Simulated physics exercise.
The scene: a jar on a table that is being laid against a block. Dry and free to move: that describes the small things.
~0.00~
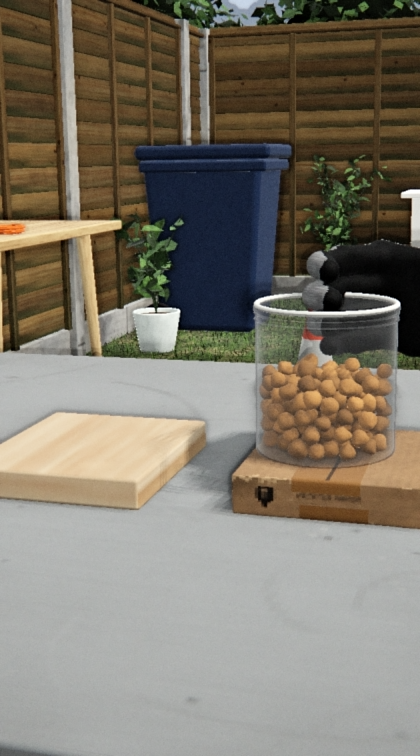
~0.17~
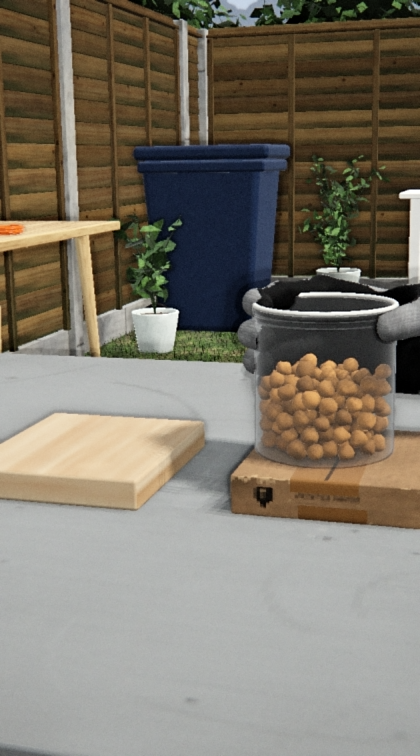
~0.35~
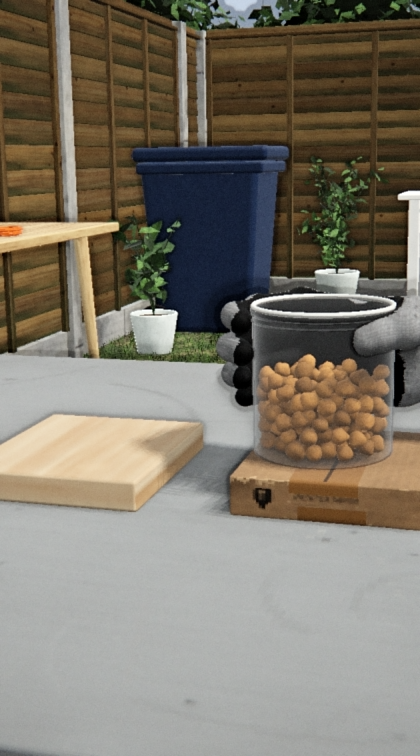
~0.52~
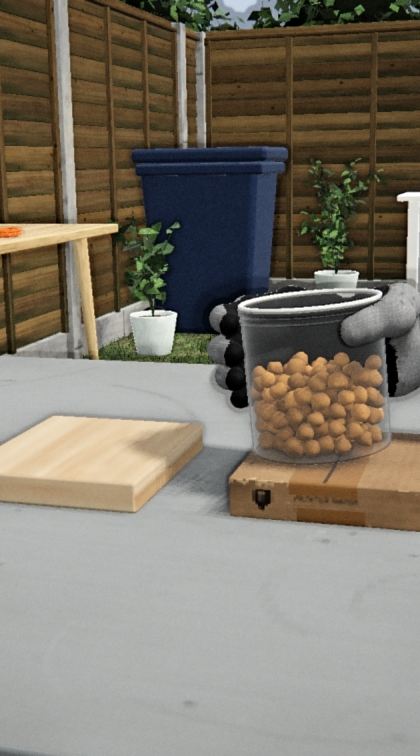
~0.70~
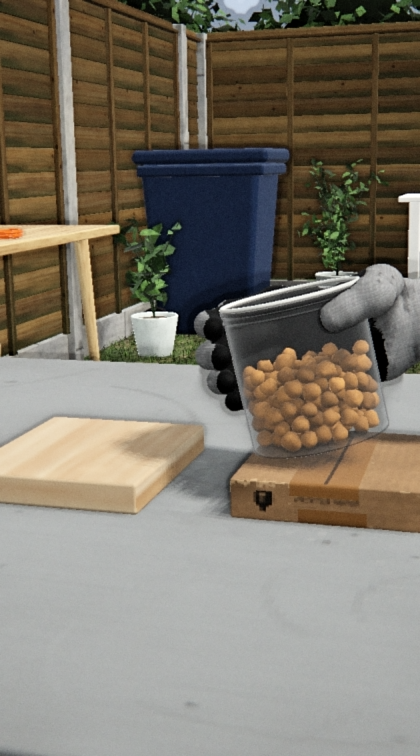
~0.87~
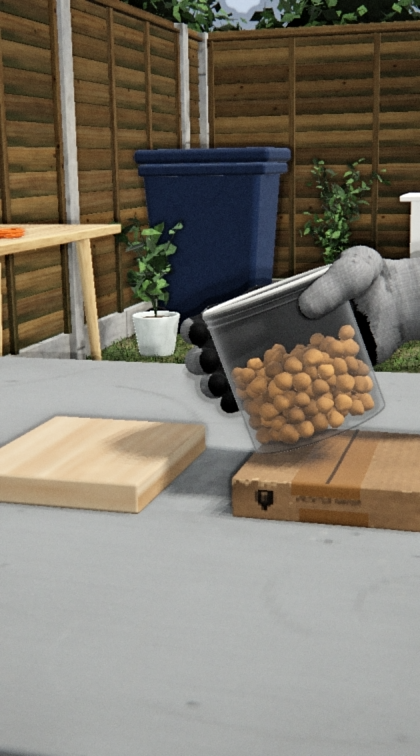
A pair of hands in grey and black gloves reaches in from the right, grips a clear jar about half full of round brown roasted chickpeas, and gradually tilts it leftward, raising it slightly off a flat cardboard box. The pale wooden block stays still at left on the grey tabletop. Behind, seen from a steady view just above table height, are a fenced garden, a blue bin and potted plants.
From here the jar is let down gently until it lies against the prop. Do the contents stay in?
Some loss.
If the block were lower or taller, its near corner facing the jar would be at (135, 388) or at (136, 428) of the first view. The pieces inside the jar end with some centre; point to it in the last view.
About (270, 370), then (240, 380).
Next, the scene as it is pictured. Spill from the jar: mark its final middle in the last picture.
Its middle sits roughly at (88, 439).
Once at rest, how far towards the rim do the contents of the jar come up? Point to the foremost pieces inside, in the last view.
In the last picture they end up around pixel (117, 425).
Around 1.31 s, the jar leans 40°; everything is still inside.
Around 1.86 s, the jar leans 64°; everything is still inside.
Around 2.46 s, the jar leans 91°; everything is still inside.
Finally (3.3 s), the jar rests on the block at 95°; a small part of the roasted chickpeas out of it.
